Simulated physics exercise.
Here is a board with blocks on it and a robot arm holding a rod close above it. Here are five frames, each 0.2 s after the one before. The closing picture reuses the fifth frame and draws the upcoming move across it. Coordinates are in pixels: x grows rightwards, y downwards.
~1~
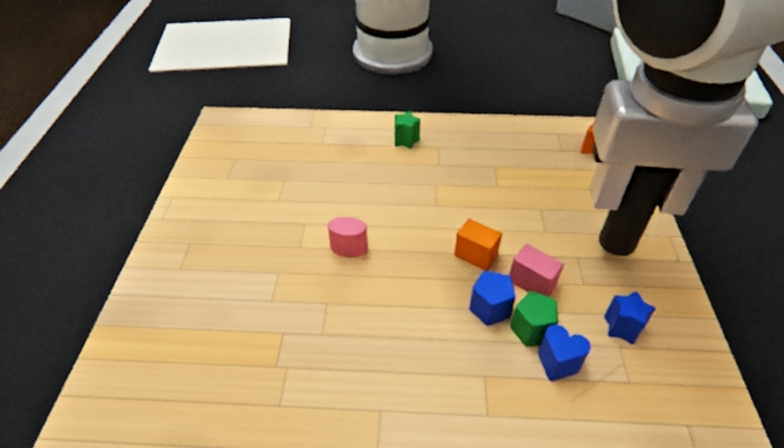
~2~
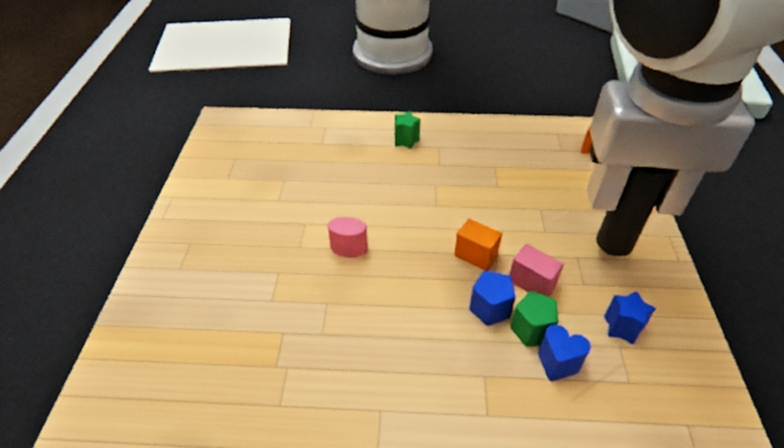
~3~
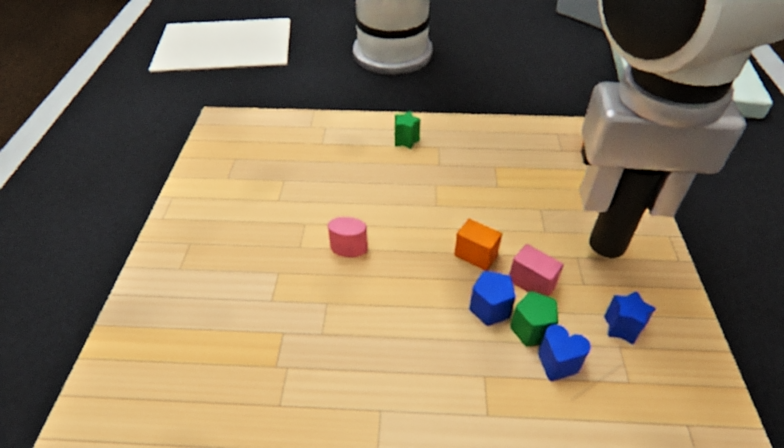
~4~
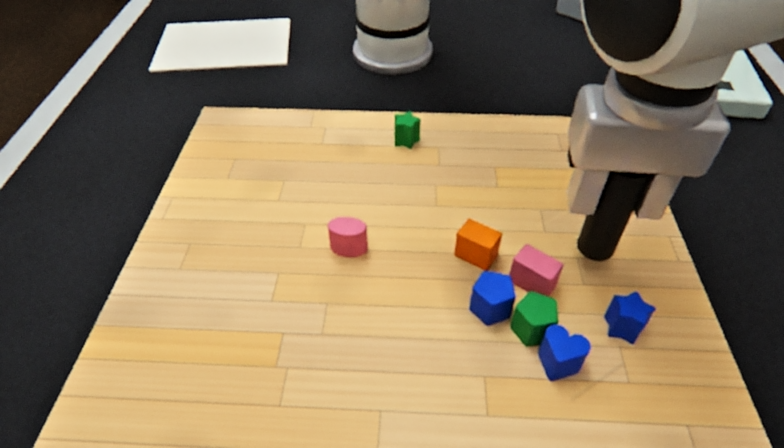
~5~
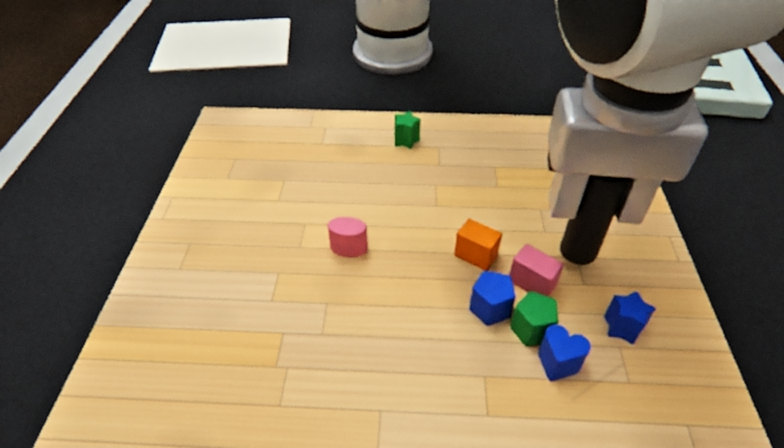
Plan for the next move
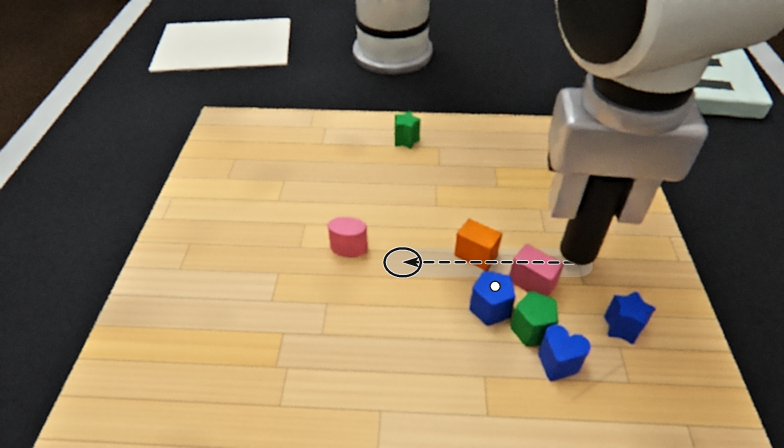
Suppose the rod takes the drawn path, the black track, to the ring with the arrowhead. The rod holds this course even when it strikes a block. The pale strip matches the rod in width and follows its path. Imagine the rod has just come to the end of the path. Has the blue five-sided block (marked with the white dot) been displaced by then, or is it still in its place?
The block in question stays where it was by the end.
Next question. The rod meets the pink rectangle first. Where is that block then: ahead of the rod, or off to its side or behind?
Looking at the end of the path, the pink rectangle has slipped free of the rod.
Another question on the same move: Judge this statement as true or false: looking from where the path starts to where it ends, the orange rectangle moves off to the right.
True.
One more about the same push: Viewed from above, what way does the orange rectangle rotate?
From overhead, the rotation is clockwise.
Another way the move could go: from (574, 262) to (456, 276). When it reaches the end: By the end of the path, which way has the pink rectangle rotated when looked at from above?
Looking from above, the answer is counterclockwise.
Path on the board, from (574, 262) directly to (403, 262); the dot is on the blue five-sided block.
On the path given first. One third of the way, rod at (519, 251); pink rectangle at (528, 265), turned 35° anticlockwise.
Two thirds of the way, rod at (460, 251); orange rectangle at (426, 227); pink rectangle at (527, 266), turned 40° anticlockwise.
At the end, rod at (403, 251); orange rectangle at (383, 216), turned 35° clockwise; blue five-sided block in place; pink rectangle at (527, 266), turned 40° anticlockwise.
